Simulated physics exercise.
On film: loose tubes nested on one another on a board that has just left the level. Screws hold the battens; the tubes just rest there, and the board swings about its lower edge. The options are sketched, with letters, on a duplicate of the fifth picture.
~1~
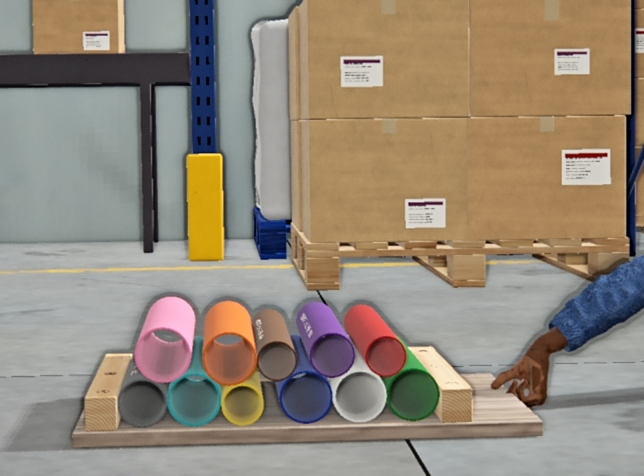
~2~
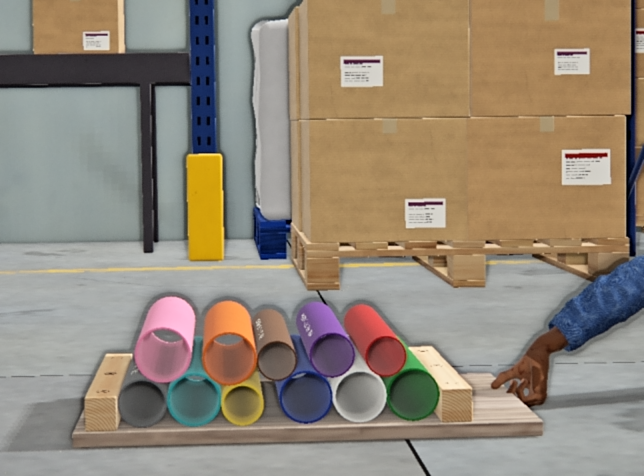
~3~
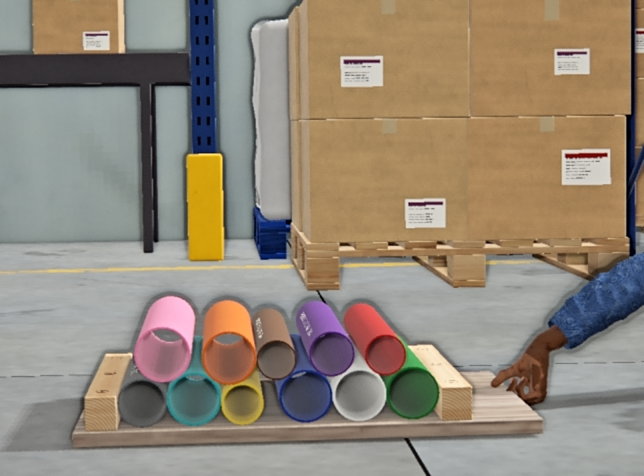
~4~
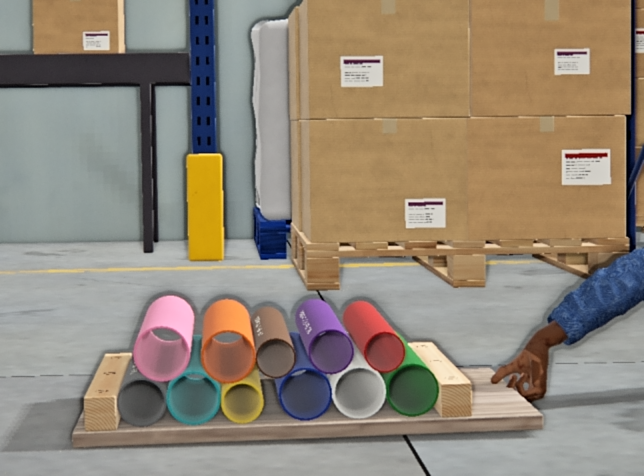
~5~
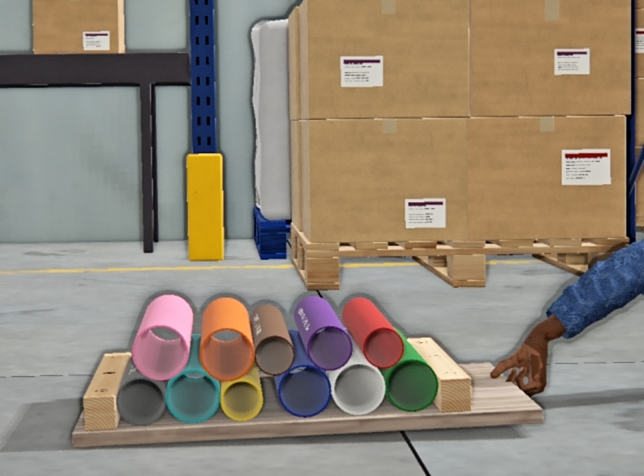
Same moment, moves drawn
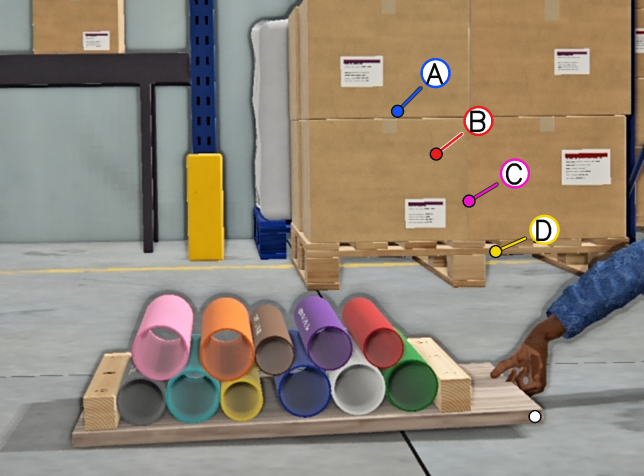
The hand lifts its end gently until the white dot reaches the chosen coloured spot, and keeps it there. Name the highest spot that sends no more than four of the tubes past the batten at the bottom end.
The answer is mark C.
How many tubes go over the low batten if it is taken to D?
With D, two.
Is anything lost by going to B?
Yes, at B.
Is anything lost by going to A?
Yes, at A.
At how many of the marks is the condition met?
Two of the four.
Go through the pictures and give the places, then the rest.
In the first frame, board (302, 391); grey tube (142, 403); turquoise tube (194, 399).
In the second frame, turquoise tube (194, 400); yellow tube (242, 404).
In the third frame, board (302, 390); white tube (359, 394); green tube (413, 393); pink tube (162, 354).
In the fourth frame, board (301, 389); grey tube (141, 402); turquoise tube (194, 398).
In the fifth frame, board (301, 386); grey tube (141, 401); turquoise tube (193, 396).
On the marked copy, A at (397, 112); B at (436, 154); C at (469, 201); D at (496, 251); the white dot at (535, 417).
Taking C. A third of the way, board at 17°.
Two thirds of the way, board at 30°.
When it is over, board at 30°, two over the low batten (pink, orange).
As for the rest, A five over the low batten; B five over the low batten; D two over the low batten (pink, orange).
